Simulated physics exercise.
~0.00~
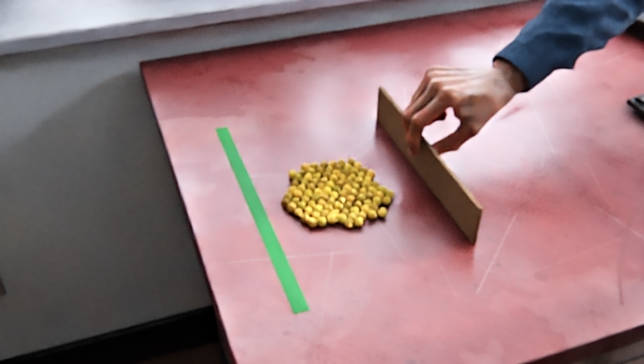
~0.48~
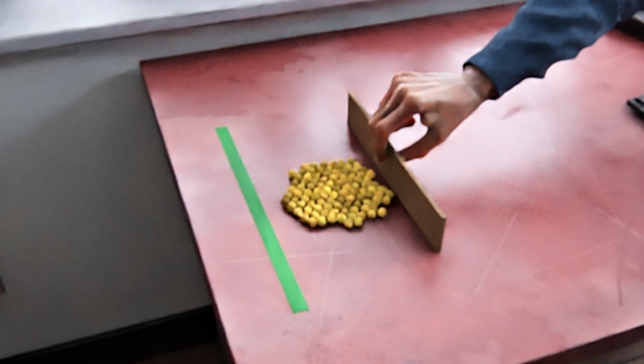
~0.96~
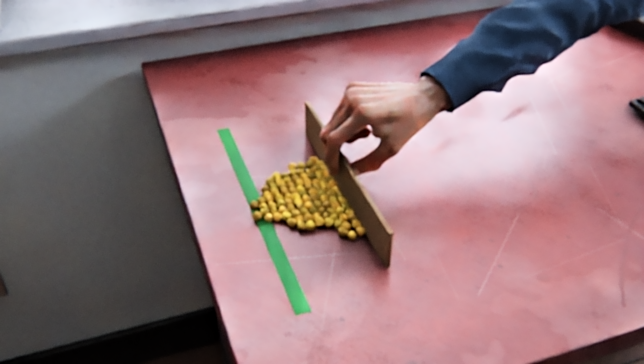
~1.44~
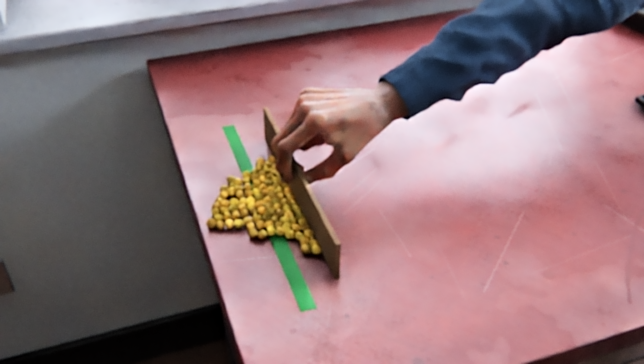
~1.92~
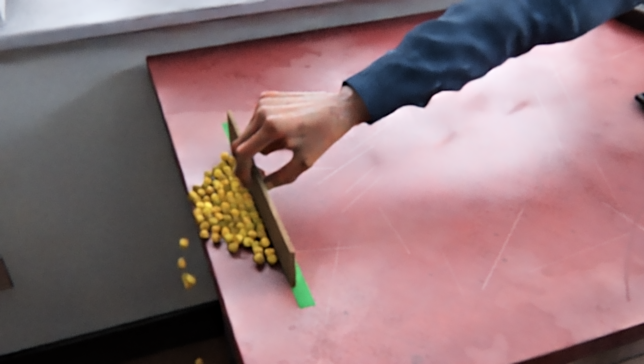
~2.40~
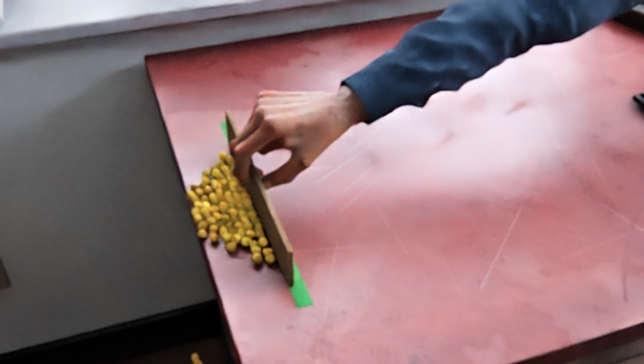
Yellow pellets being pushed left across a red table by a hand holding a card, a few falling off the edge before the card stops at green tape.
